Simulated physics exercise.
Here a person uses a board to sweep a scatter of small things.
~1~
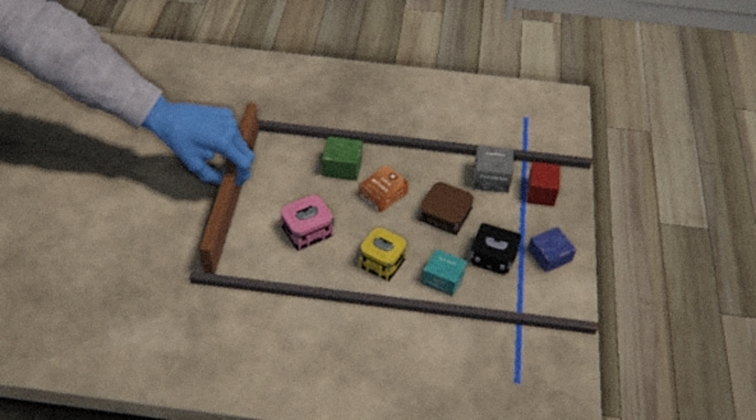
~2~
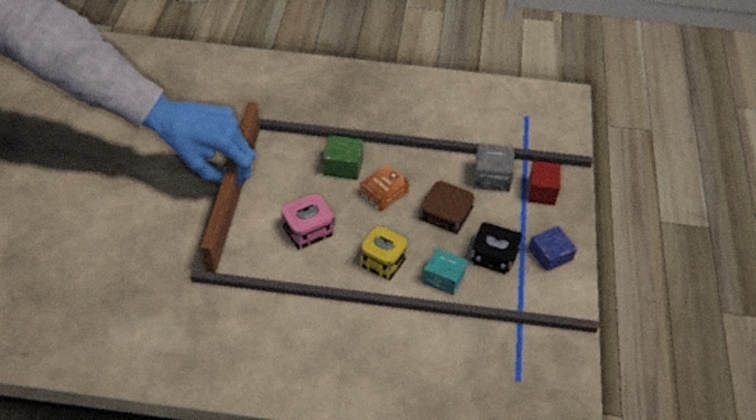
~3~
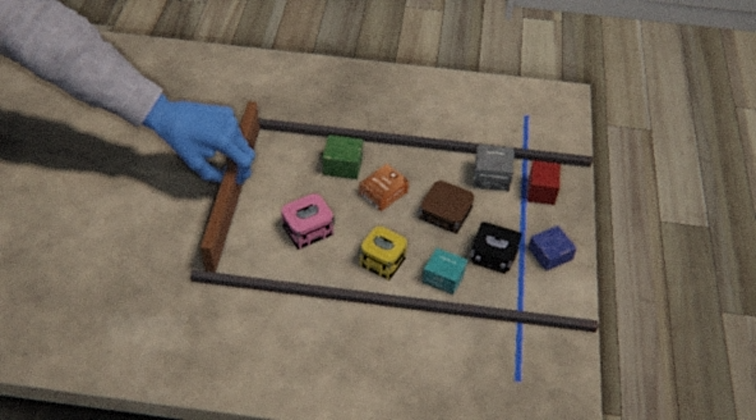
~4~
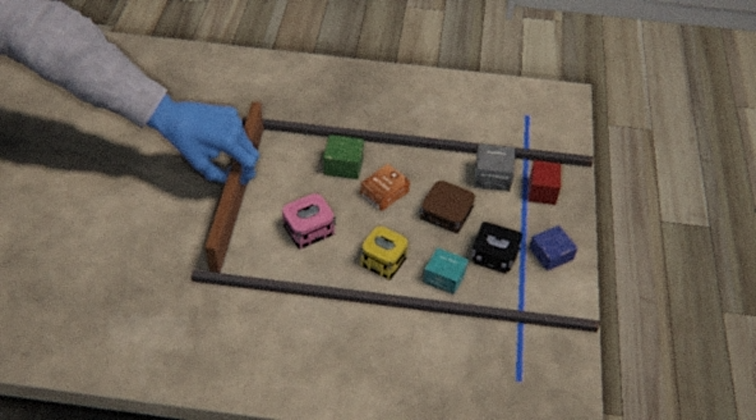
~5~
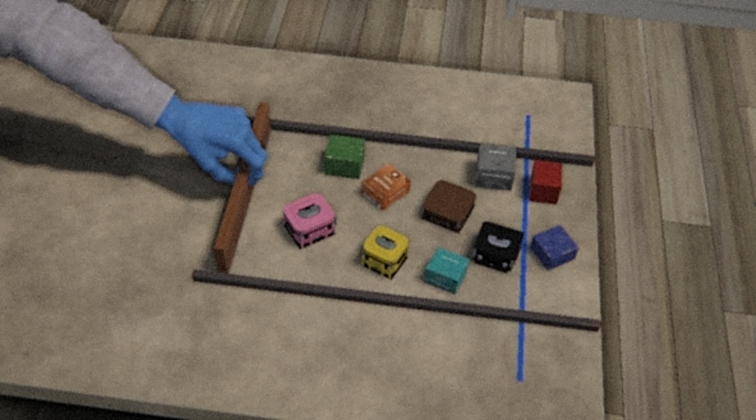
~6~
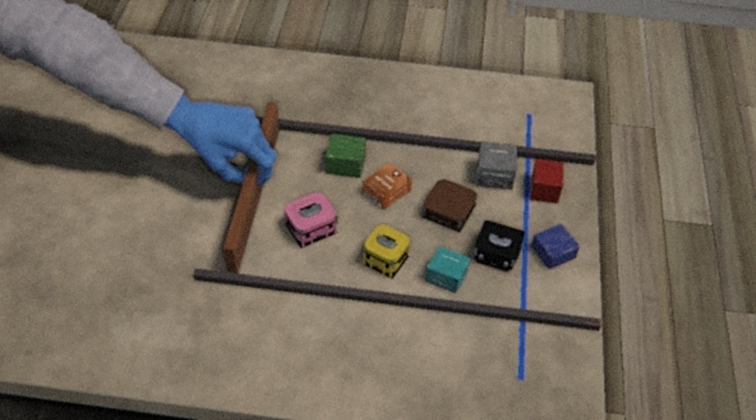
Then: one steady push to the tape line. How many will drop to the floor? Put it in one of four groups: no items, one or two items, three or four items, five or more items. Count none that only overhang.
Group: One or two items.
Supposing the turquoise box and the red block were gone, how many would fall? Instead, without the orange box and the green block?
The first removal gives 1, the second gives 1.
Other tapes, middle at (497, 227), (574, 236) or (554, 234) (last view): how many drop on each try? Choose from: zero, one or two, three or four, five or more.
So, for the three spots in the order asked, I'd go with none at all, 5 or more and at least five.
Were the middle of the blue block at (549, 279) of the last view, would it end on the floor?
From that start, the object then does not stay.
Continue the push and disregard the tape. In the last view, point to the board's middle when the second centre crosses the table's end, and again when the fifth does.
The first puts it near (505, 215), the next near (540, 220).
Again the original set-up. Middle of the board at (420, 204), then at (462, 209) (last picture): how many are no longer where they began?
The counts are 7 and 10.
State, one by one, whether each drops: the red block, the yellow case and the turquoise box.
Outcome - red block gone, yellow case safe, turquoise box safe.
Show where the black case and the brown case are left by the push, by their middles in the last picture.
In the last picture the black case sits at (598, 270) while the brown case sits at (588, 218).
Soon after, none off yet; blue block at rest near (555, 246); red block at rest near (547, 181); black case at rest near (499, 247).
After that, none off yet; blue block at rest near (555, 246); red block at rest near (547, 181); black case displaced a little near (513, 253).
In the end, the number that fall off is one or two; gone, red block and blue block.
